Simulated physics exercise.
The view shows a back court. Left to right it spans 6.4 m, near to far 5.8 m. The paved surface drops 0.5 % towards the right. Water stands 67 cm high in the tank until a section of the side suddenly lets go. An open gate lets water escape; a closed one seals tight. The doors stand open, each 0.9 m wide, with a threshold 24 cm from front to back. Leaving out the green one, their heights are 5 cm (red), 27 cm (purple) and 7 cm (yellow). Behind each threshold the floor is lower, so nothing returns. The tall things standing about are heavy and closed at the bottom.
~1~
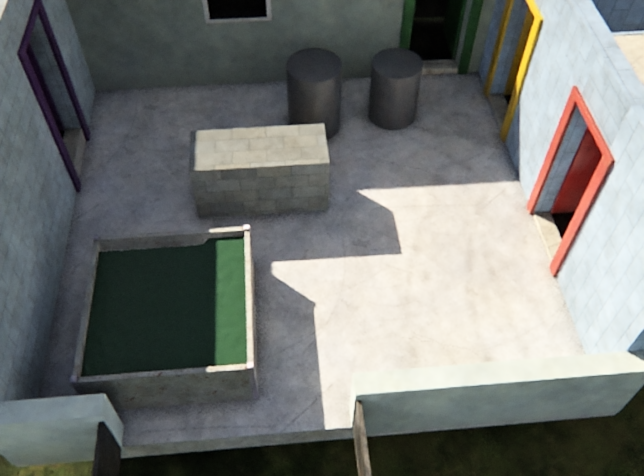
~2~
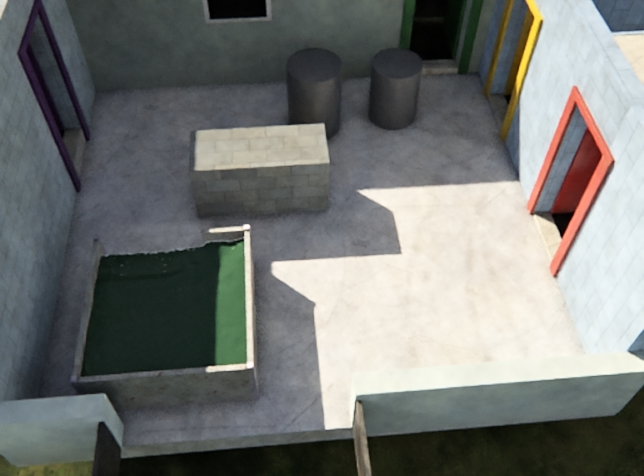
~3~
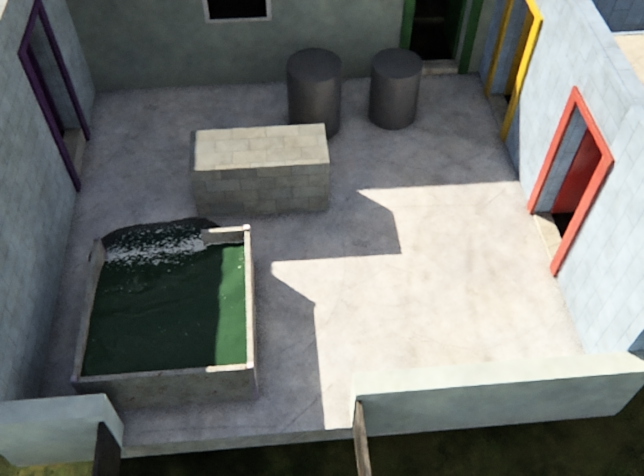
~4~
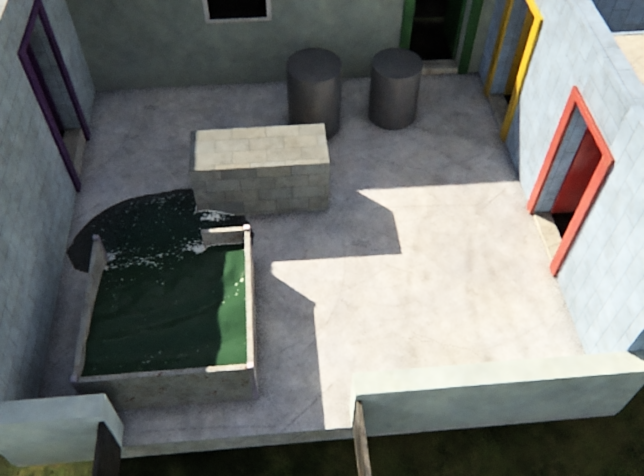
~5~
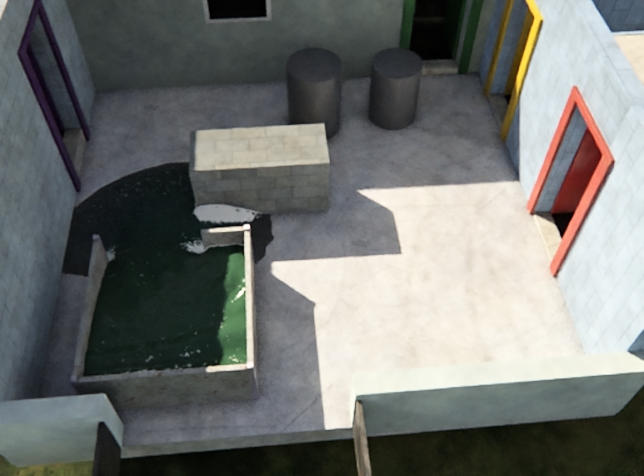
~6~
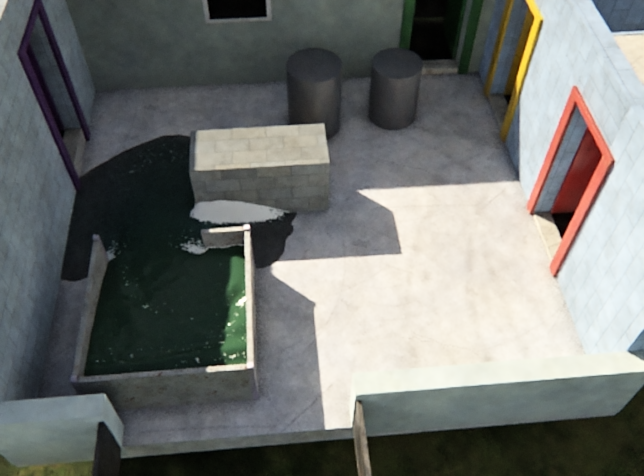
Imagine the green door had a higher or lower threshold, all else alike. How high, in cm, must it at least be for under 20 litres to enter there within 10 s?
It would have to be roughly 9 cm high.
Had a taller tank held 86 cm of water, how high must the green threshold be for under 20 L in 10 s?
Some 13.0 cm.
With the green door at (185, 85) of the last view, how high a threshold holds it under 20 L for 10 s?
About 25 cm.
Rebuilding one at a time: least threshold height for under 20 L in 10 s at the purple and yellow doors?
About 14.5 cm at purple and 10.5 cm at yellow.
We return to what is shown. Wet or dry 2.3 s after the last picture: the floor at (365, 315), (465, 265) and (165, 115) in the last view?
In that order: Flooded, under water, flooded.
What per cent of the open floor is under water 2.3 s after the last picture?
Some 50 per cent of it.
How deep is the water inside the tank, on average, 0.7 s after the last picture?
Roughly 39 cm on average.
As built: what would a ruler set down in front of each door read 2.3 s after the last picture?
Depths in cm: Red 6, purple 13, green 0, yellow 0.
Then, 0.7 s after the last picture water covers 30 % of the floor, deepest (33 cm) near (147, 265); it has not reached the green door.
Then, 2.3 s after the last picture water covers 50 % of the floor, deepest (33 cm) near (119, 90); it has not reached the green door.
Then, 9.3 s after the last picture water covers 95 % of the floor, deepest (12 cm) near (570, 332); 8 cm at the green door, 10 litres in over its 11 cm threshold.
At the green door as built, the water peaked near 12 cm, 5.5 s after the last picture.
With a threshold of 7.5 cm, 30 litres would have come in within the 10 s; with 10.5 cm, 12 litres. So under 20 litres takes about 9 cm.
